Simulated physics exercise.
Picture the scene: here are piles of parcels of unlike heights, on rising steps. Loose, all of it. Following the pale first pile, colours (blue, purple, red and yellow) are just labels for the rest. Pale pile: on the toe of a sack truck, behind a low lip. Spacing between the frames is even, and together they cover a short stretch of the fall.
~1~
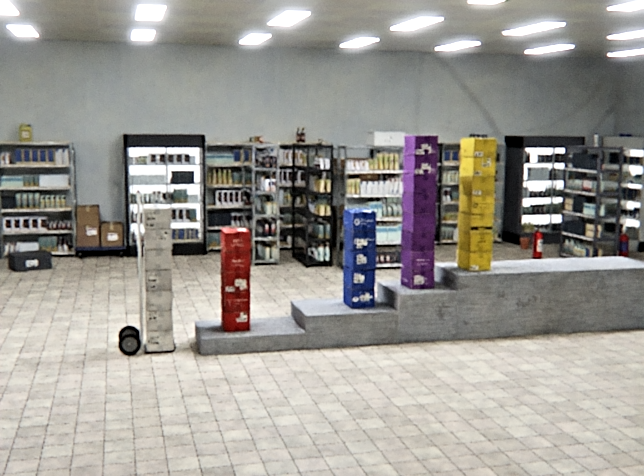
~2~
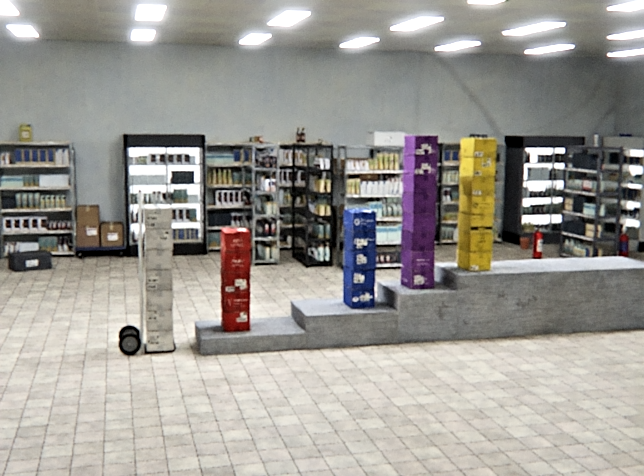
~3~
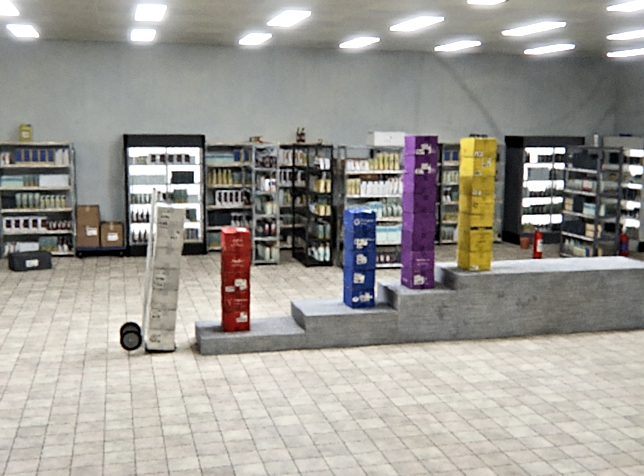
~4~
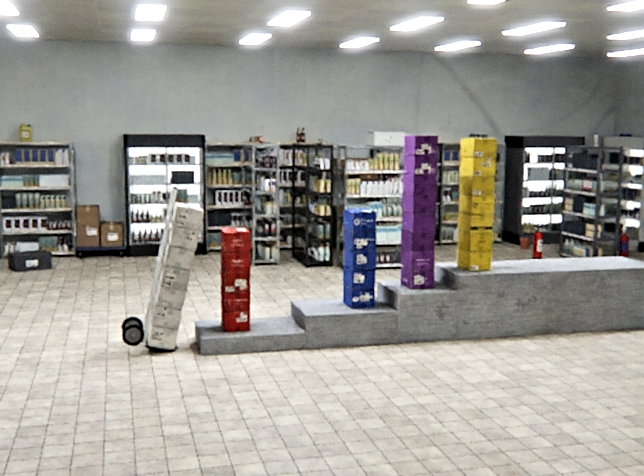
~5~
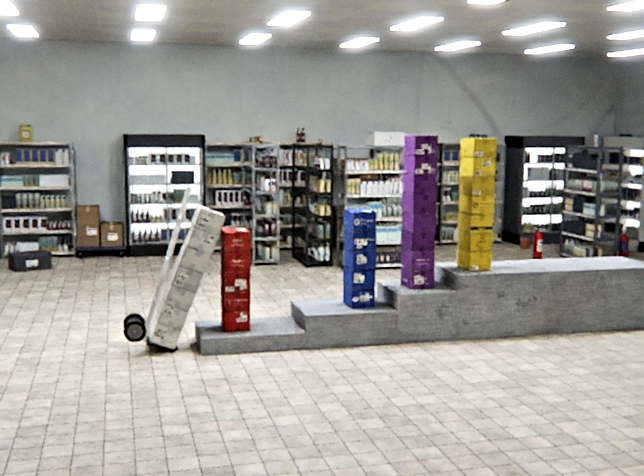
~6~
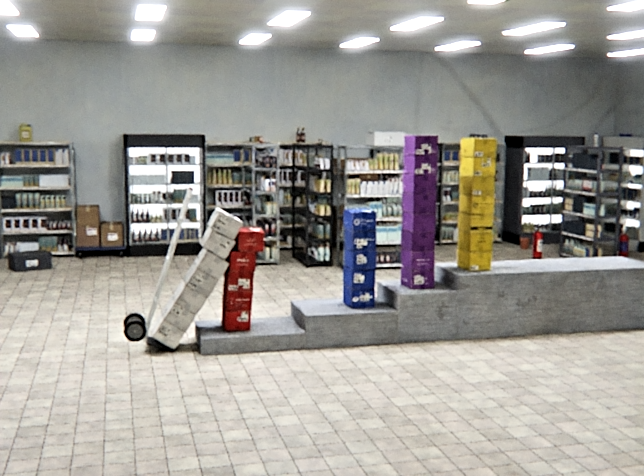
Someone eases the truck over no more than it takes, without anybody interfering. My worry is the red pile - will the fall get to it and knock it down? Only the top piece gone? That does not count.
As far as I can tell, it falls apart.
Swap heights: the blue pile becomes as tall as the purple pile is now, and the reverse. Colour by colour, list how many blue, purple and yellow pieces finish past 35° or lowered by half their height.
The tally reads blue 0, then purple 0, then yellow 0.
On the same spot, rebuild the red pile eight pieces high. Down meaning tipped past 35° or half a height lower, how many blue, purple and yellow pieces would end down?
Blue: 4; purple: 8; yellow: 5.
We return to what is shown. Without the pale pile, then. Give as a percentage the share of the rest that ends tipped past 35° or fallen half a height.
Something like 20 in a hundred.
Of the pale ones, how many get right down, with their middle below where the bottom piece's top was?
Count: 1.
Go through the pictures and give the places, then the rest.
In the first frame (each place is the centre of the face we see best), truck frame (139, 225) level; top red parcel (238, 242); top blue parcel (365, 222); the others all in place.
Truck frame (141, 224) rocked barely; top red parcel (238, 242), in the second frame.
Truck frame (152, 222) rocked a little, top of the pale pile leaning a little; top red parcel (238, 242); the others all in place, in the third frame.
Truck frame (169, 220) rocked a little, top of the pale pile leaning a little; top red parcel (238, 242); the others all in place, in the fourth frame.
Truck frame (181, 220) rocked clearly, top of the pale pile leaning clearly; top red parcel (238, 242); the others all in place, in the fifth frame.
Truck frame (182, 220) rocked clearly, top of the pale pile leaning well over; top red parcel (251, 242) tilted barely; top purple parcel (427, 145); 5 have shifted, in the sixth frame.
Just after the last frame, 7 of the pale pile down; none of the 5 red parcels down (0 of 25 in all colours); top red parcel tilted clearly.
A moment on, 7 of the pale pile down; 5 of the 5 red parcels down (5 of 25 in all colours); top red parcel tilted steeply, about its own height lower.
When it is over, 7 of the pale pile down; 5 of the 5 red parcels down (5 of 25 in all colours); top red parcel on its side; top blue parcel unmoved. In pixels of the last frame, middles, top red parcel near (340, 294), top blue parcel near (360, 220).
